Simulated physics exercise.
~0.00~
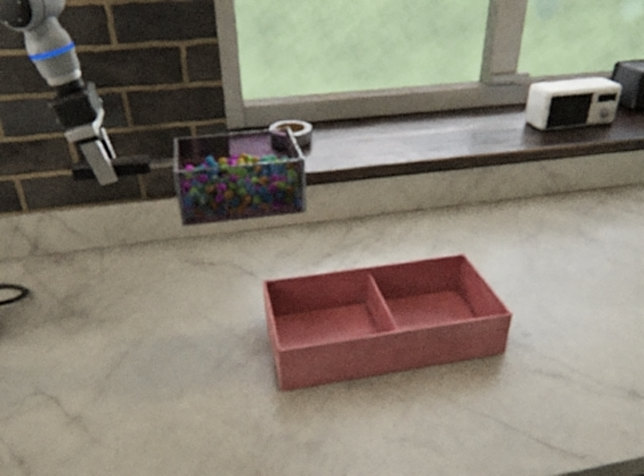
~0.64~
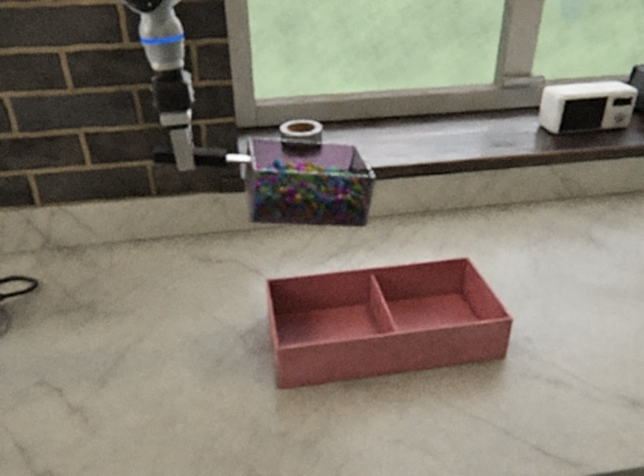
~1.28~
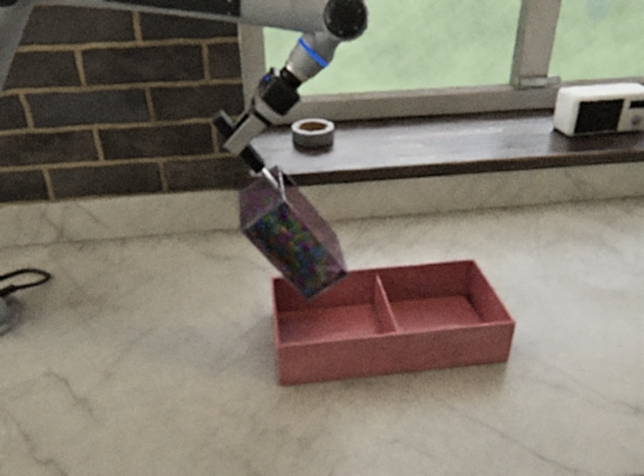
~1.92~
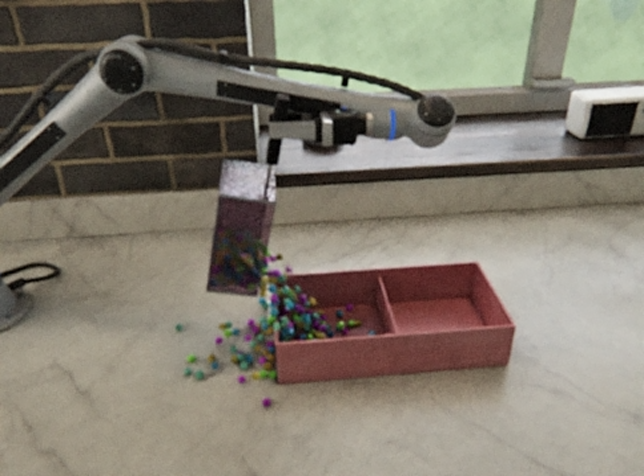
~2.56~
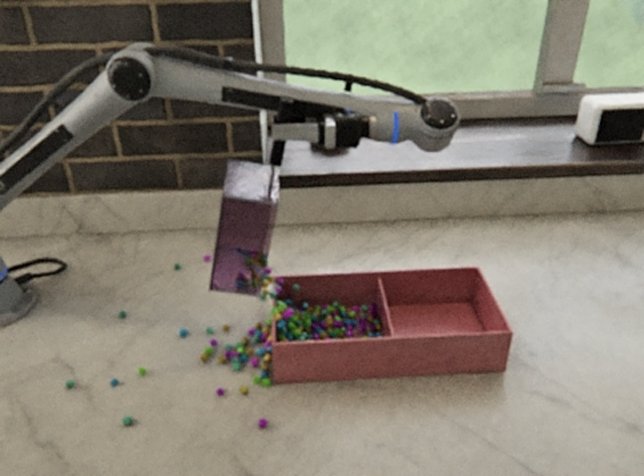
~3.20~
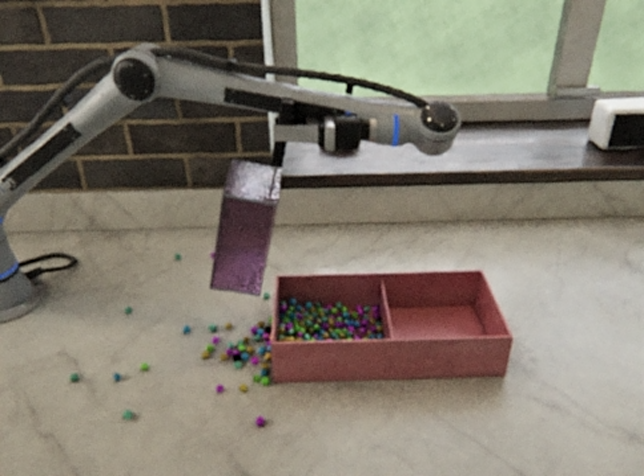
The clip opens with a robot arm gripping a clear box of small, colourful round sweets above a pale marble counter, near a pink tray split into two parts by a cross wall. The arm carries the box to the right, then lowers it and tips it towards the tray. As the box tilts past upright, the sweets pour out around the tray's left edge, some landing inside and others scattering on the counter. The box empties while the arm holds still. Finally, most sweets rest in the tray's left part, with a smaller share strewn outside it.
